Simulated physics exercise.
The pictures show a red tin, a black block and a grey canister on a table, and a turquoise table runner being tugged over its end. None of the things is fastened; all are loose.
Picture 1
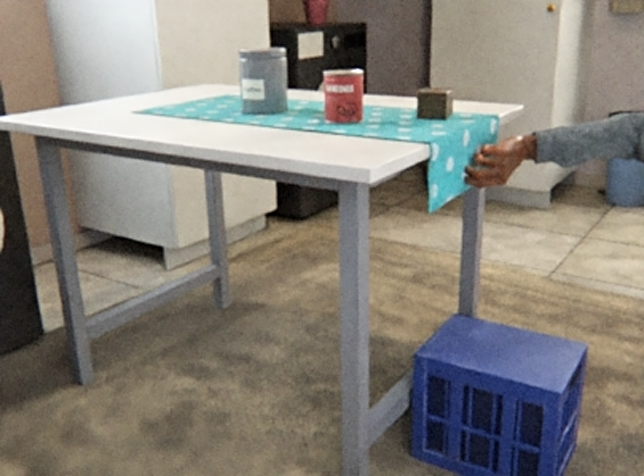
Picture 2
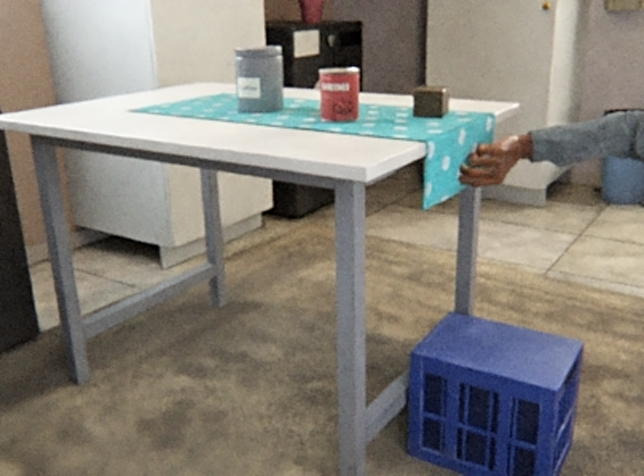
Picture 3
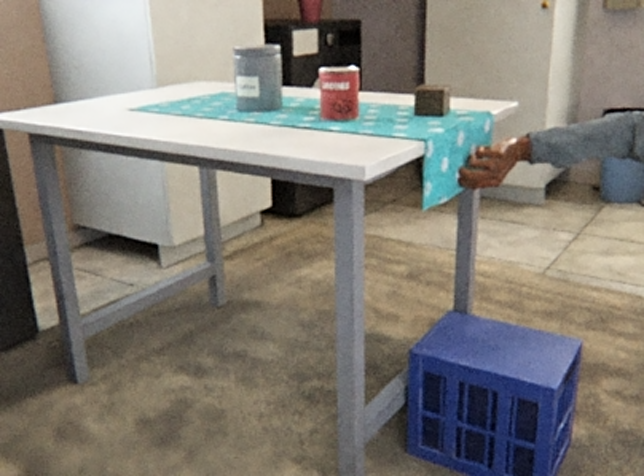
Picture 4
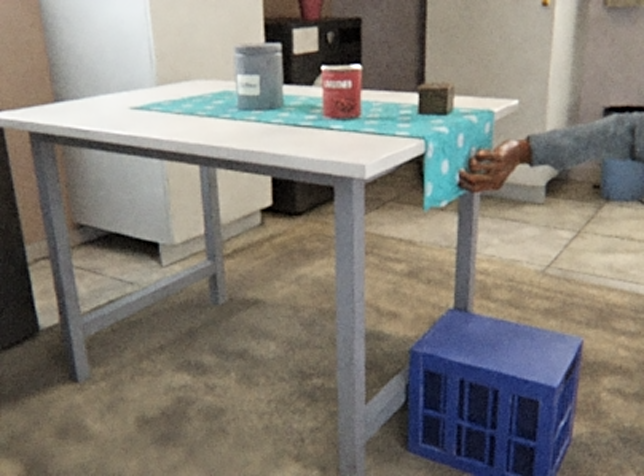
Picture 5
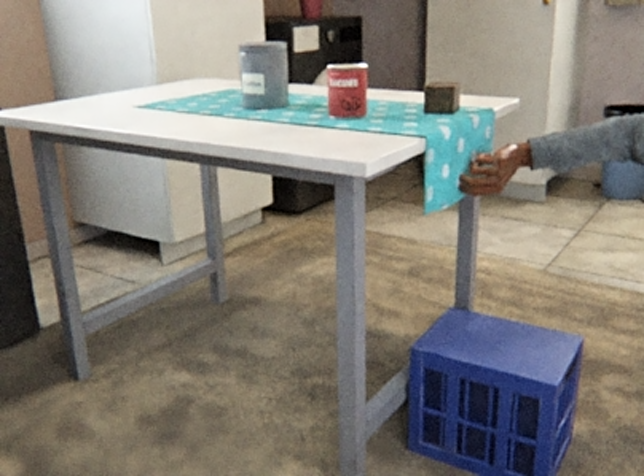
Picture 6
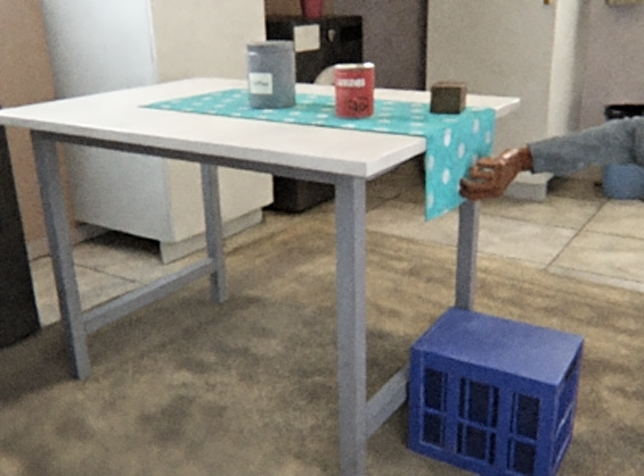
On a white table above a blue crate, a hand slowly tugging a turquoise runner, tins and dark block shifting slightly right.
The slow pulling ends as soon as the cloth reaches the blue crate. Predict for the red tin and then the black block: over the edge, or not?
Prediction - red tin: Over; black block: Over.
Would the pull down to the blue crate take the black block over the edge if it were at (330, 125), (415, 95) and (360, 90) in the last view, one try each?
In the first try it never leaves the top, in the second it ends up off the top, and in the third it ends up off the top.
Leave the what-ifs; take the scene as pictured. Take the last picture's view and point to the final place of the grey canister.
Once everything settles, look around (407, 82).
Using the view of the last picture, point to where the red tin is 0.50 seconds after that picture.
At that time it is near pixel (384, 93).
Then, 0.50 s on from there, hem going down; tin carried along near (385, 93); block tipping at the edge near (494, 110).
Then, 1.26 s on from there, hem going down; tin carried along near (435, 97); block down below near (522, 277).
Then, 2.00 s on from there, hem going down; tin down below near (504, 311); block down below near (522, 277).
In the end, hem on the crate; tin down below near (504, 311); block down below near (522, 277). The red tin falls off and the black block goes over the edge.
